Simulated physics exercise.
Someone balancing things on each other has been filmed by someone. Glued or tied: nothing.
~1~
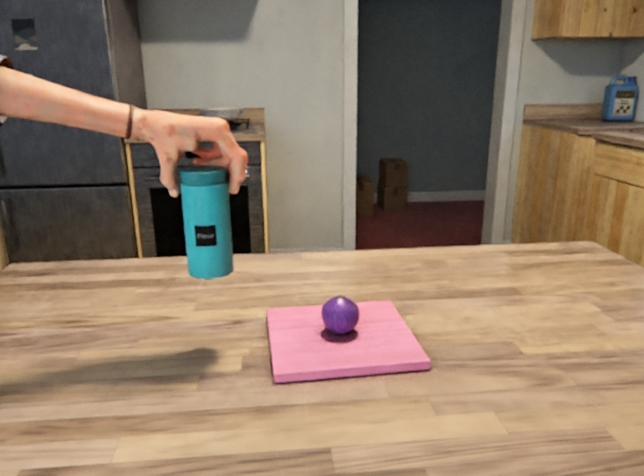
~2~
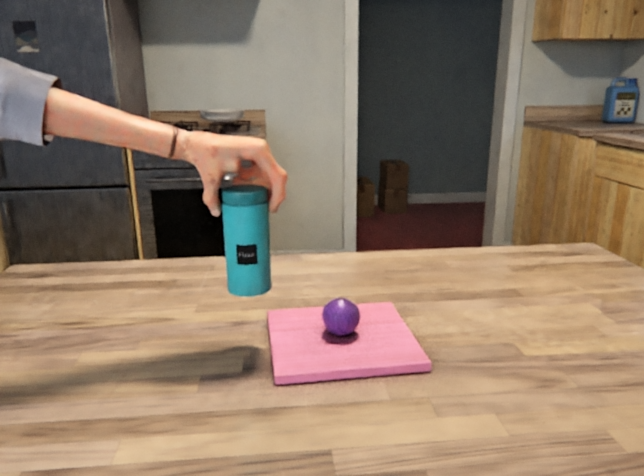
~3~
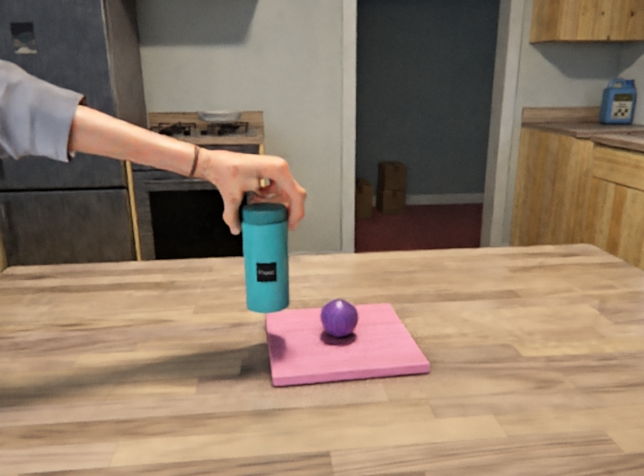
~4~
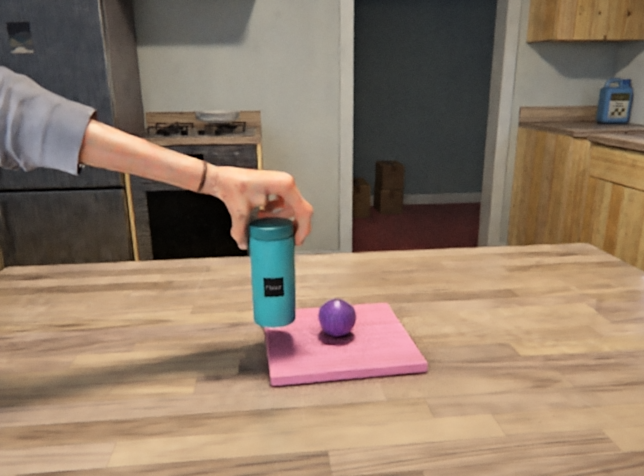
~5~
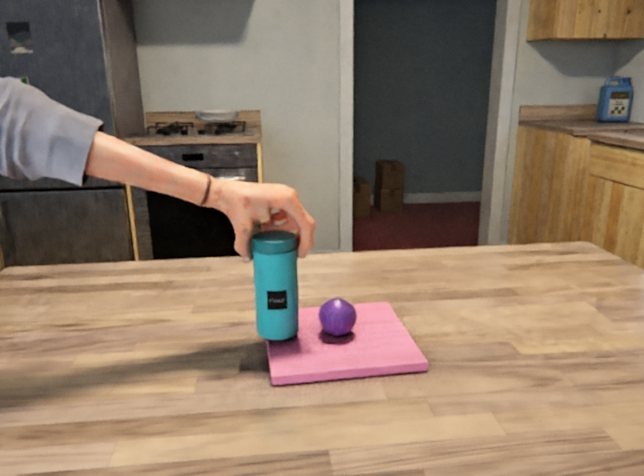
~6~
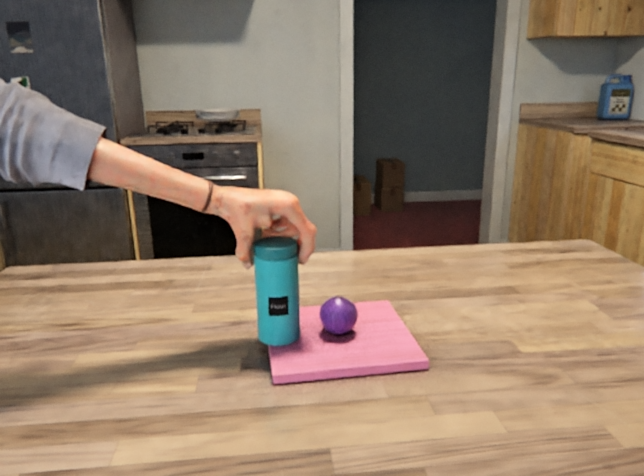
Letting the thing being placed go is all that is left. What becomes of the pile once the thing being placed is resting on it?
The pile remains standing.
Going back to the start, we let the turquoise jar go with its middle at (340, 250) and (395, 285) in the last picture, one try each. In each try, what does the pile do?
First case - pile falls; second case - pile steady.
Then, 1.20 s past the last view, nothing moves.
Then, 2.20 s past the last view, turquoise jar resting near (278, 290).
Finally, all 3 still in place. Final places as the last picture's camera would see them, turquoise jar near (278, 290). The pile stays up.
